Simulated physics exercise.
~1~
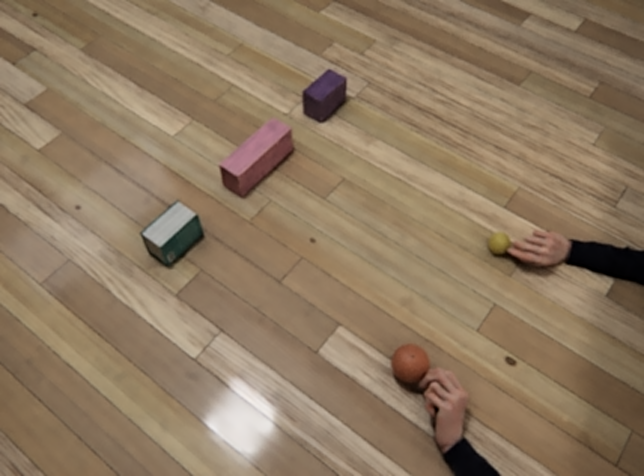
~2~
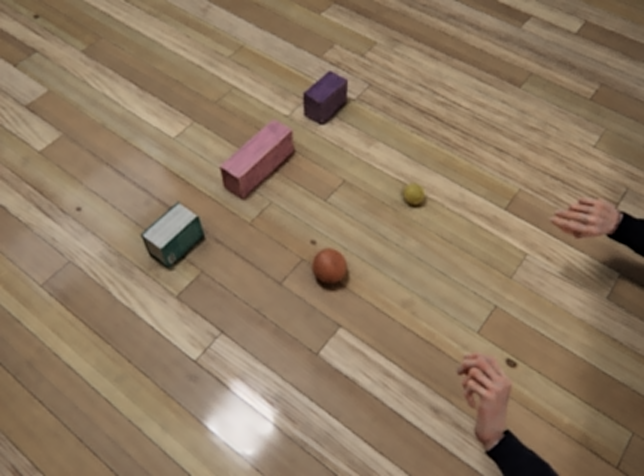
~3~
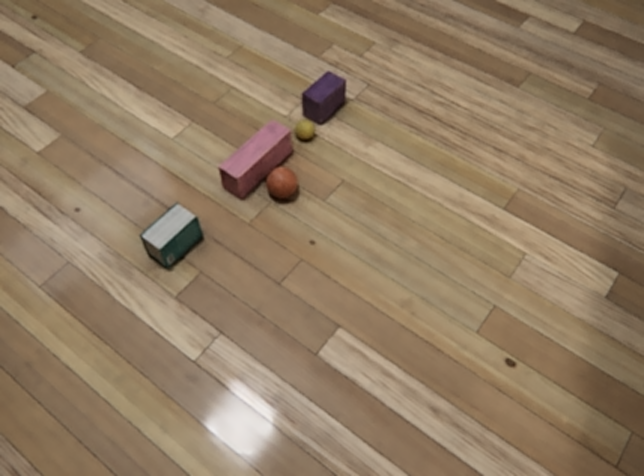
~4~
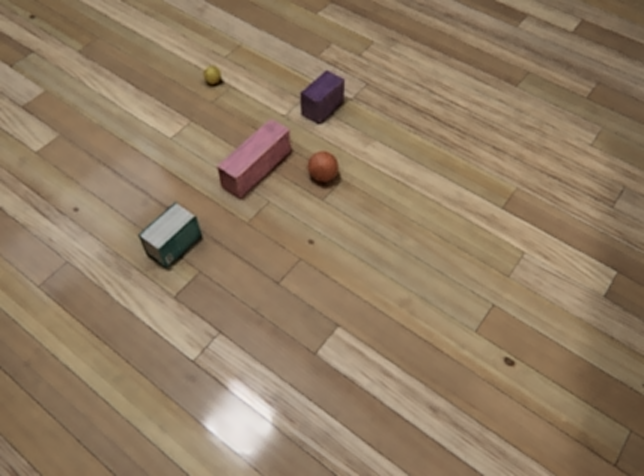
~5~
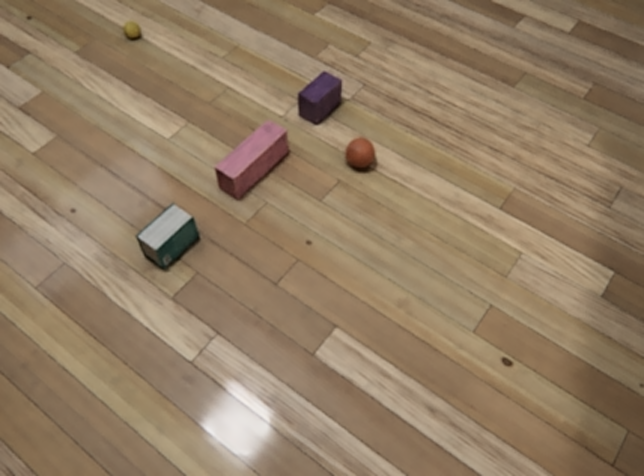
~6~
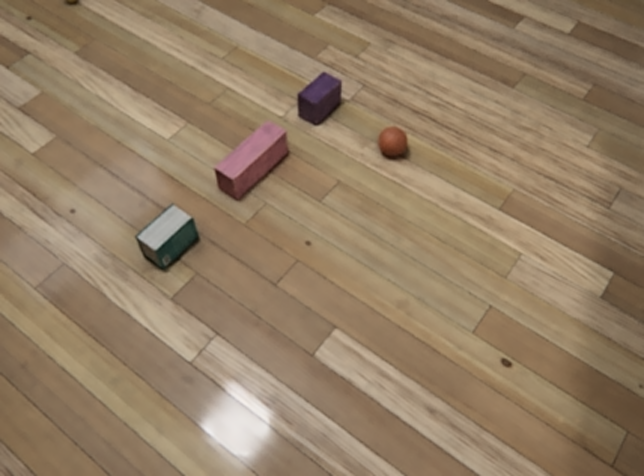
A small yellow ball and a larger orange one, released by two hands, rolled up and left across a wooden floor; the yellow passed between the pink and purple blocks and kept going, while the orange bounced off the pink block and rolled right.
